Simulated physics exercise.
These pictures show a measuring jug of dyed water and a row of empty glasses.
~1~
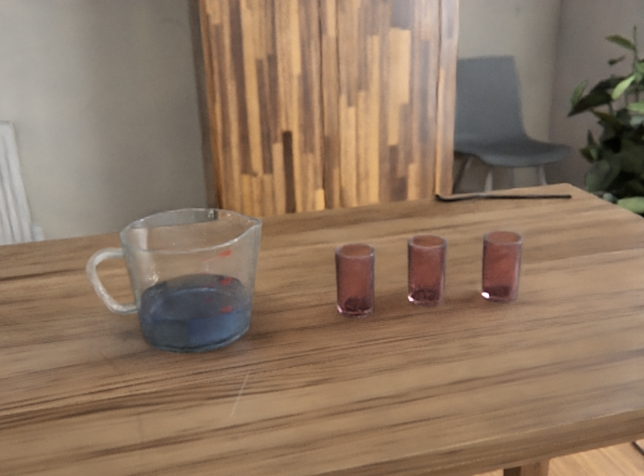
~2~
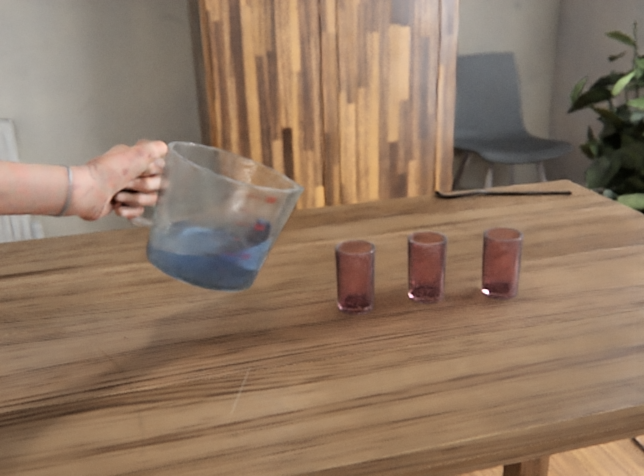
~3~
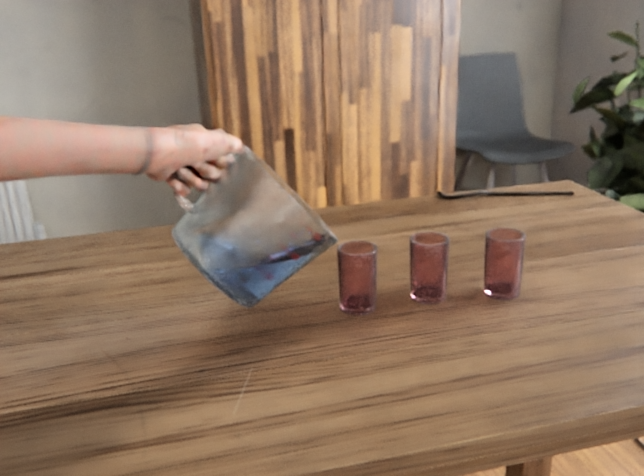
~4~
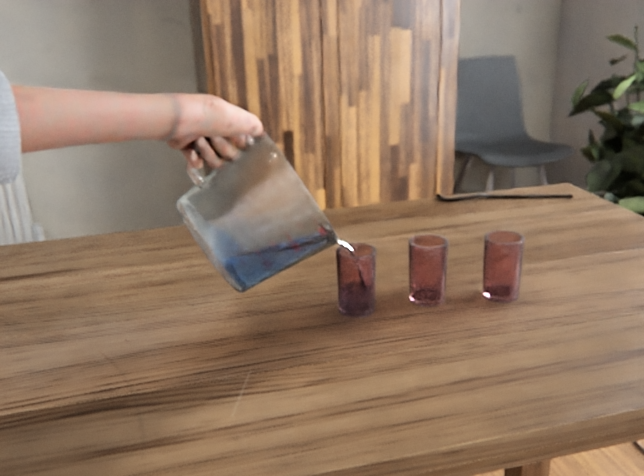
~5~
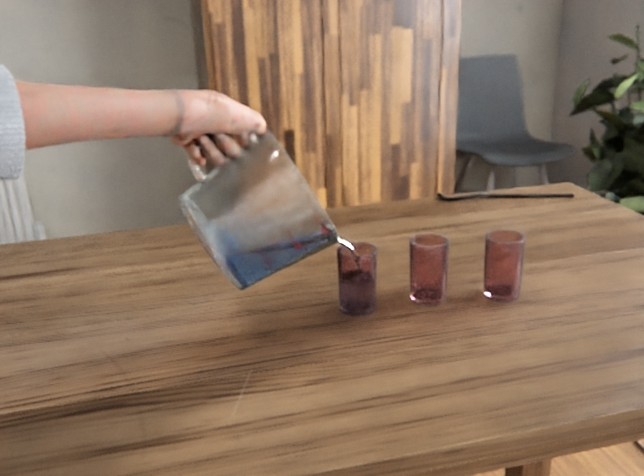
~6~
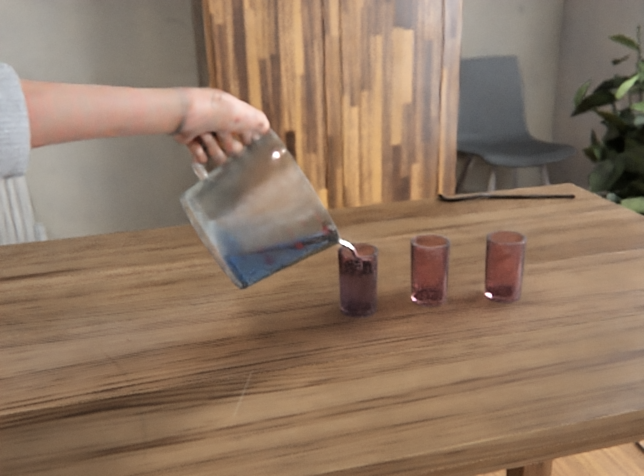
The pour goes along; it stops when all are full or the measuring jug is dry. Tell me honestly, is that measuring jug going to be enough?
It is adequate.
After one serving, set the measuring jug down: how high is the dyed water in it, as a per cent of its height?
The level sits at roughly 25 percent.
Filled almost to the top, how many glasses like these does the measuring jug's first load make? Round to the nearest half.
Estimate: Near 5.0 servings.
Shortly, the first is about three quarters full.
Then, the first is done and the measuring jug has about three quarters of its load.
At the finish, all three are full and about a third of the dyed water is over.
